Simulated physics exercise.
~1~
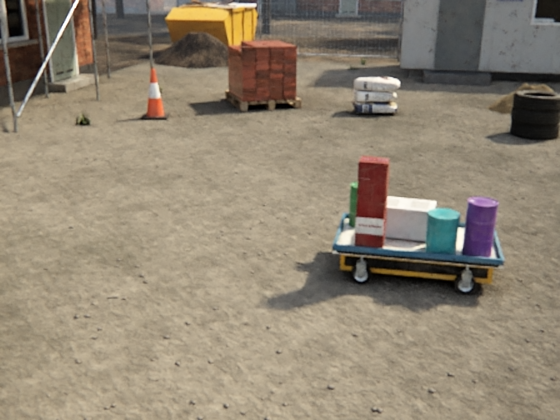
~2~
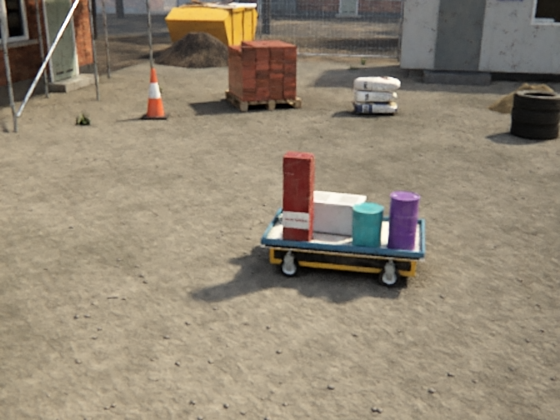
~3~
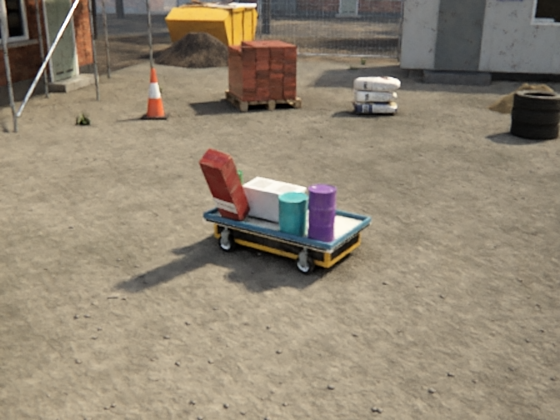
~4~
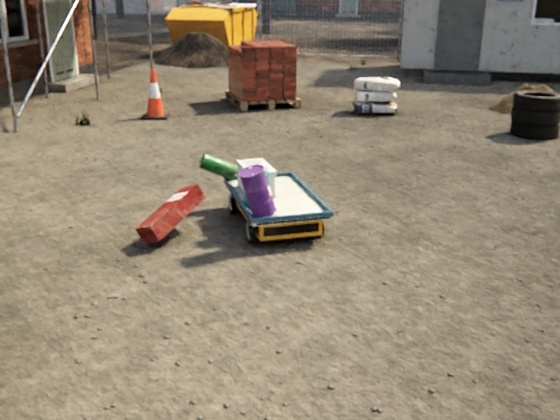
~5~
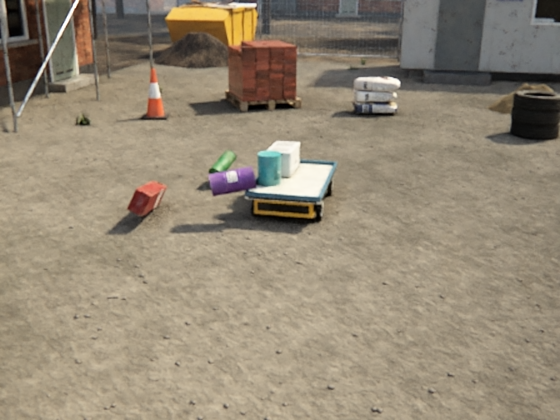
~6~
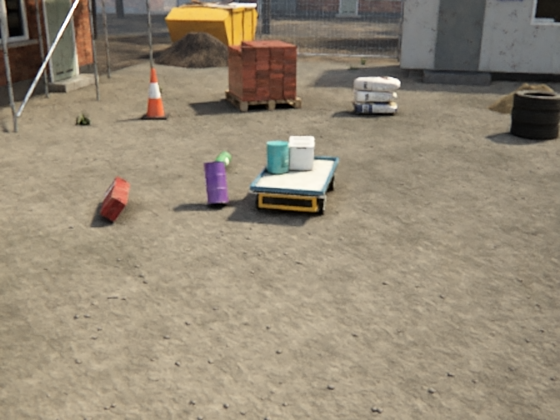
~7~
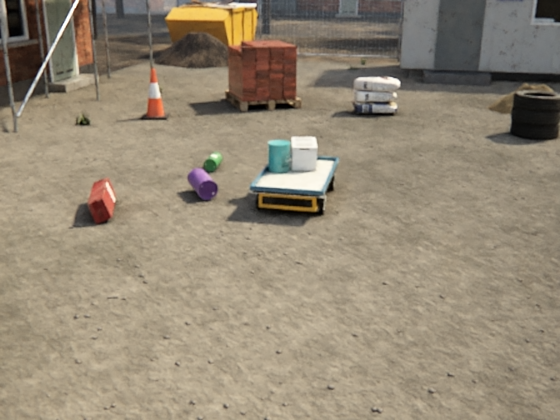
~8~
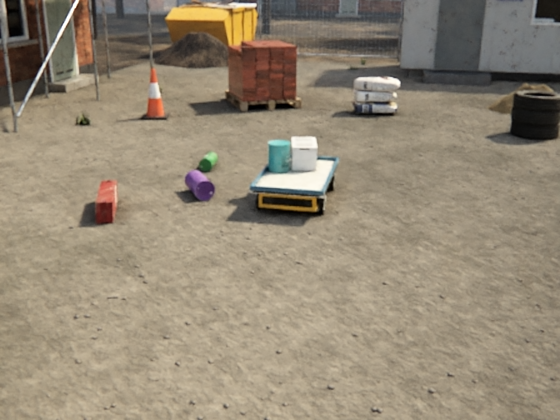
A flat cart rolled left across a dirt yard and swung sharply away, tipping off a tall red box, then a green canister and a purple one, before stopping with just the turquoise pail and white box still standing on its deck.
